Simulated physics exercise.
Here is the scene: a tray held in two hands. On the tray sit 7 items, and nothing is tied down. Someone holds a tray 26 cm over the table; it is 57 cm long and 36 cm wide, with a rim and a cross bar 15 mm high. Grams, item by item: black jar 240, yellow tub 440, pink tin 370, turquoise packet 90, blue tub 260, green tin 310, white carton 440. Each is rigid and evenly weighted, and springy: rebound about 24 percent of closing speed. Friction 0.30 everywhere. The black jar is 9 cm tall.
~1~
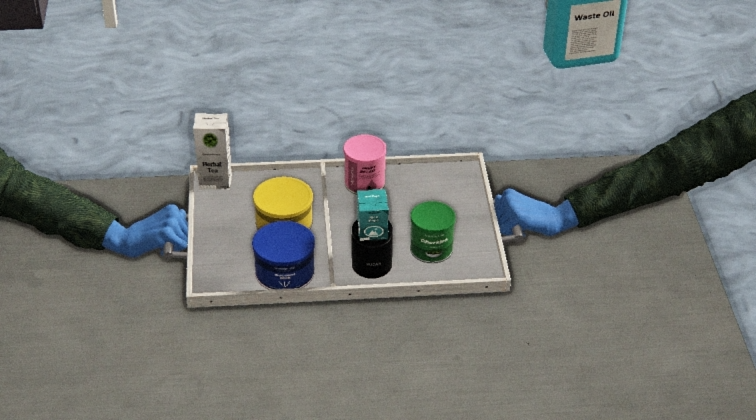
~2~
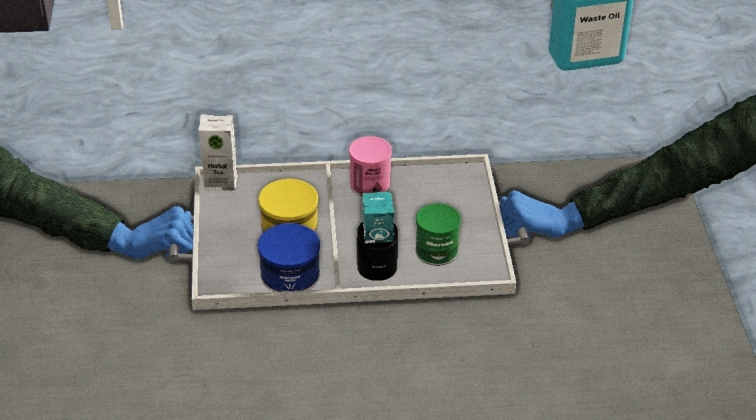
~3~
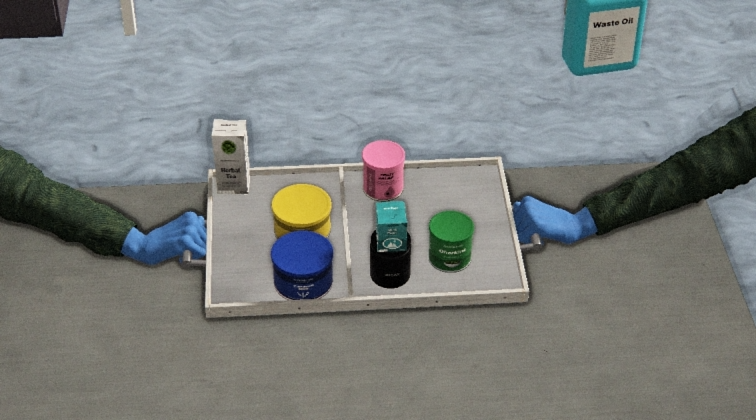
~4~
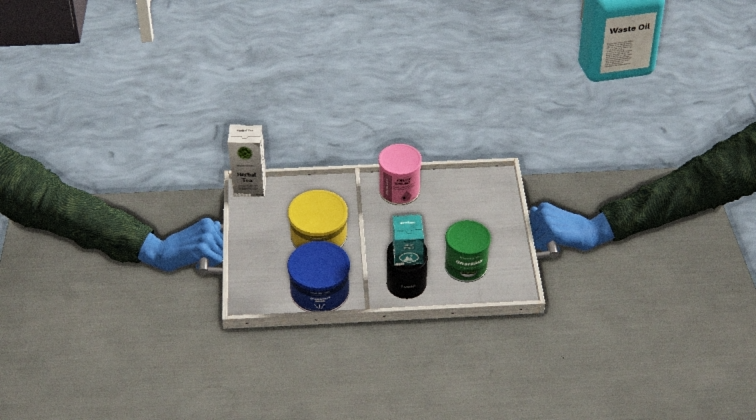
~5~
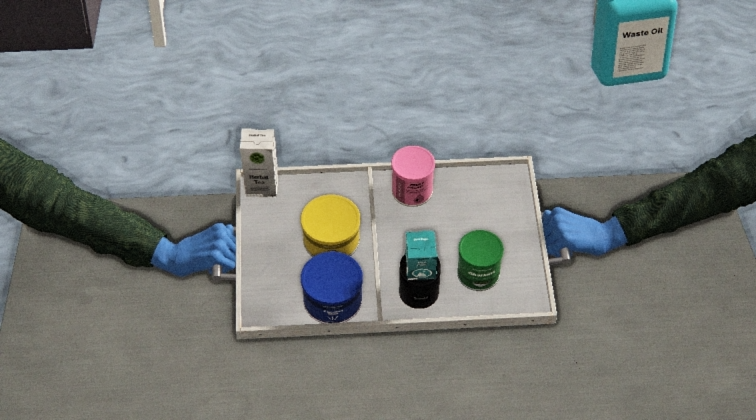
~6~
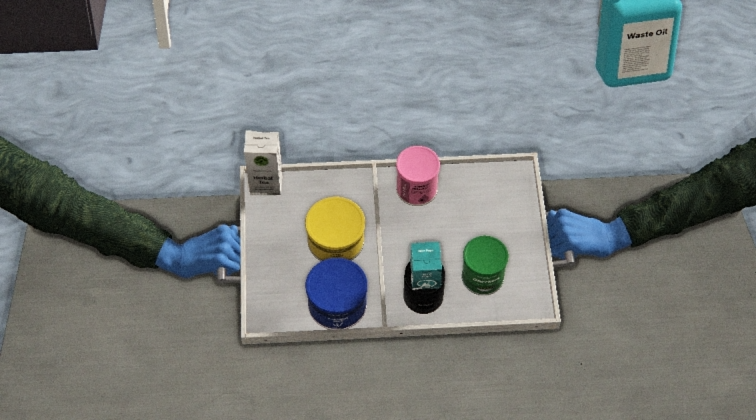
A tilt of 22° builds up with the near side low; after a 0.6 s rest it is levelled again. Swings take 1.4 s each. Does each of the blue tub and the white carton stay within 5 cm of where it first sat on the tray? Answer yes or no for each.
Blue tub: Yes, white carton: No.
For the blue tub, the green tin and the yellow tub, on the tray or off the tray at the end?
Afterwards, the blue tub stays on its support, the green tin stays on its support, and the yellow tub stays on its support.
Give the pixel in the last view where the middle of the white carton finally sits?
It comes to a stop close to (262, 279).
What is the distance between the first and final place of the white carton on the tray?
Roughly 26 centimetres.
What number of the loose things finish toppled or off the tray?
It comes to 2.
Then, 0.30 s past the last view, tilt 22°, near edge down; white carton shifted 4 cm near (264, 181); turquoise packet shifted 4 cm; pink tin shifted 3 cm.
Then, 0.60 s past the last view, tilt 22°, near edge down; turquoise packet now off the tray; white carton tipped 30° against what carries it near (264, 238); pink tin shifted 15 cm.
Then, 0.70 s past the last view, tilt 22°, near edge down; white carton on its side near (264, 286); pink tin shifted 19 cm; green tin shifted 6 cm.
Then, 1.50 s past the last view, tilt 16°, near edge down; white carton on its side near (263, 292); pink tin shifted 19 cm; green tin shifted 6 cm.
Finally, off the tray, turquoise packet; on their side or leaning hard on the tray, white carton; not toppled but over 5 cm from the start, pink tin and green tin; the other 3 still in place (within 5 cm). Final places as that camera would see them, blue tub near (336, 277), white carton near (262, 279).
